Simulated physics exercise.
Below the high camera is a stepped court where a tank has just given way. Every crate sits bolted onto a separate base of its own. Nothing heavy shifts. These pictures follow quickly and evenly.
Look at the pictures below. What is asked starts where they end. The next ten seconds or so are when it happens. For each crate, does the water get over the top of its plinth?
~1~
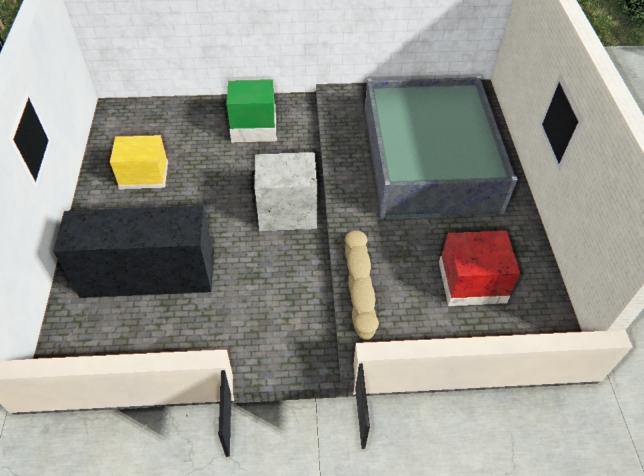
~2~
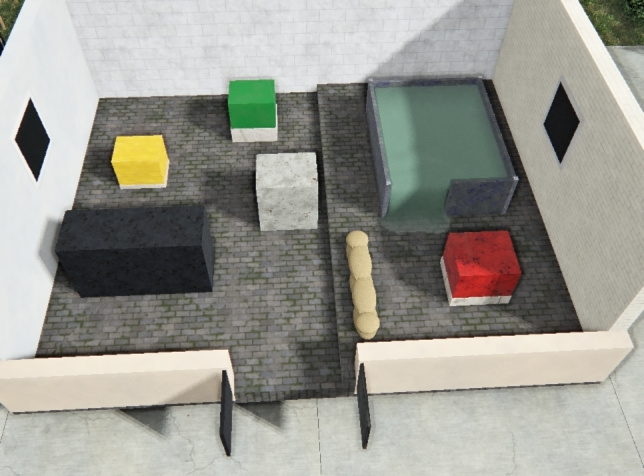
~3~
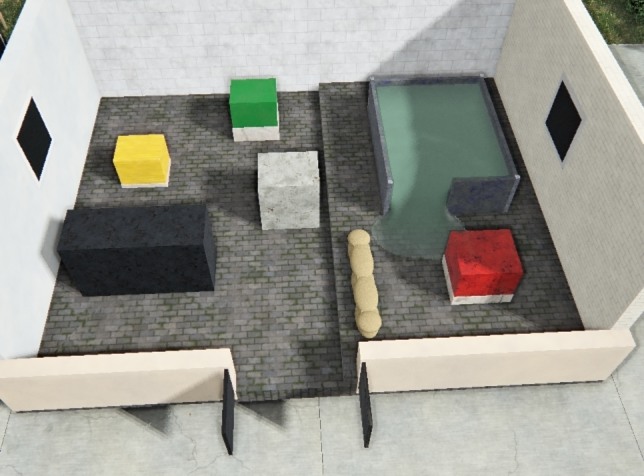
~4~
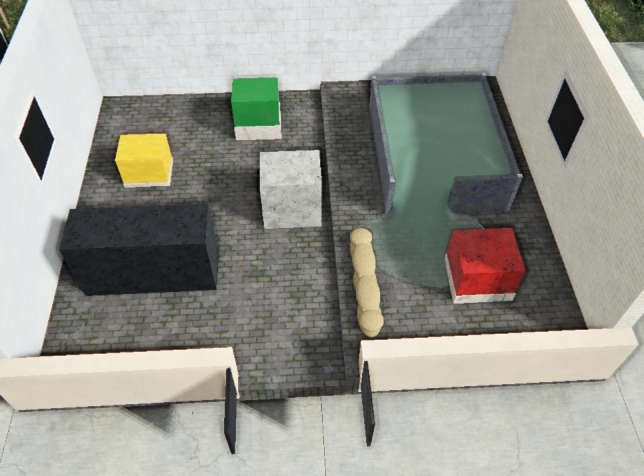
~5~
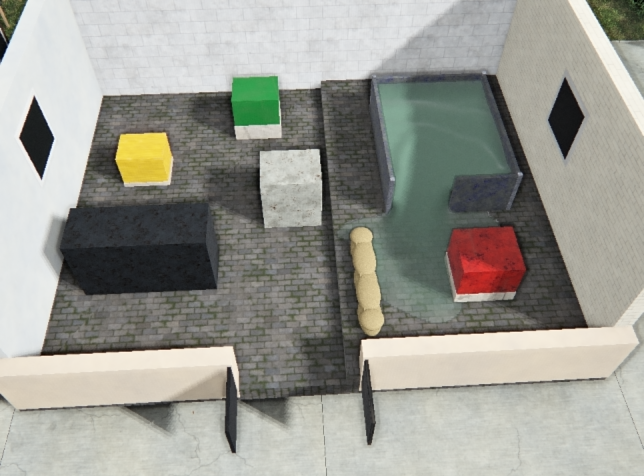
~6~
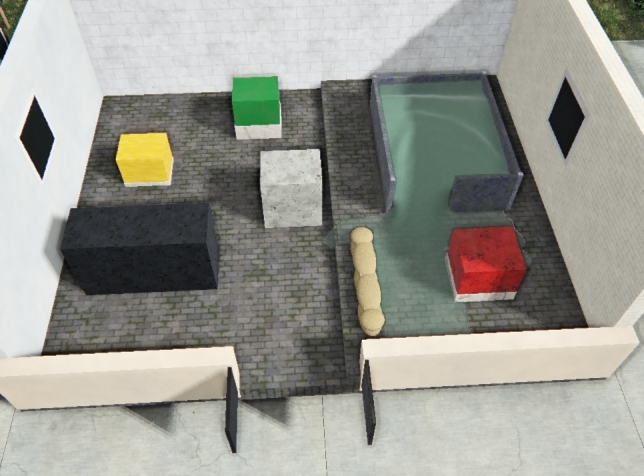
One by one: The yellow crate is out of reach of the water; the green crate is out of reach of the water; the red crate is within reach of the water.
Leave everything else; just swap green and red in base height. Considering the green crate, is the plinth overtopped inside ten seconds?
Note: Green crate is left dry.
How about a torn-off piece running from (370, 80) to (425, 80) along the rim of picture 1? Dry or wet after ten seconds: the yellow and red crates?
Taking them in turn, the yellow crate is overtopped and the red crate is missed.
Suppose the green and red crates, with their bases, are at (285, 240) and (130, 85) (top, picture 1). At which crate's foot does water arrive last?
Answer: The crate marked red.
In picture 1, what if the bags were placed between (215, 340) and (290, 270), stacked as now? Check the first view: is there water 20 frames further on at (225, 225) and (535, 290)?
Taking the points in order, the first is not reached and the second is swamped.
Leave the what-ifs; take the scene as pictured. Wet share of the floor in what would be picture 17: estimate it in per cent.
Share estimate: About 30 per cent.
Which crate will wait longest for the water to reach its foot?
Answer: The crate marked green.
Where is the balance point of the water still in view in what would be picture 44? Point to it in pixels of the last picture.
I'd mark it close to (415, 217).
A moment on, water covers 15 % of the floor; the yellow crate not reached, the green crate not reached, the red crate water round its plinth.
Next, water covers 30 % of the floor; the yellow crate not reached, the green crate not reached, the red crate water round its plinth.
Then, water covers 45 % of the floor; the yellow crate not reached, the green crate not reached, the red crate water round its plinth.
Later, water covers 60 % of the floor; the yellow crate water round its plinth, the green crate not reached, the red crate water round its plinth.
In the end, water covers 90 % of the floor; the yellow crate stayed above the water, the green crate stayed above the water, the red crate was topped.
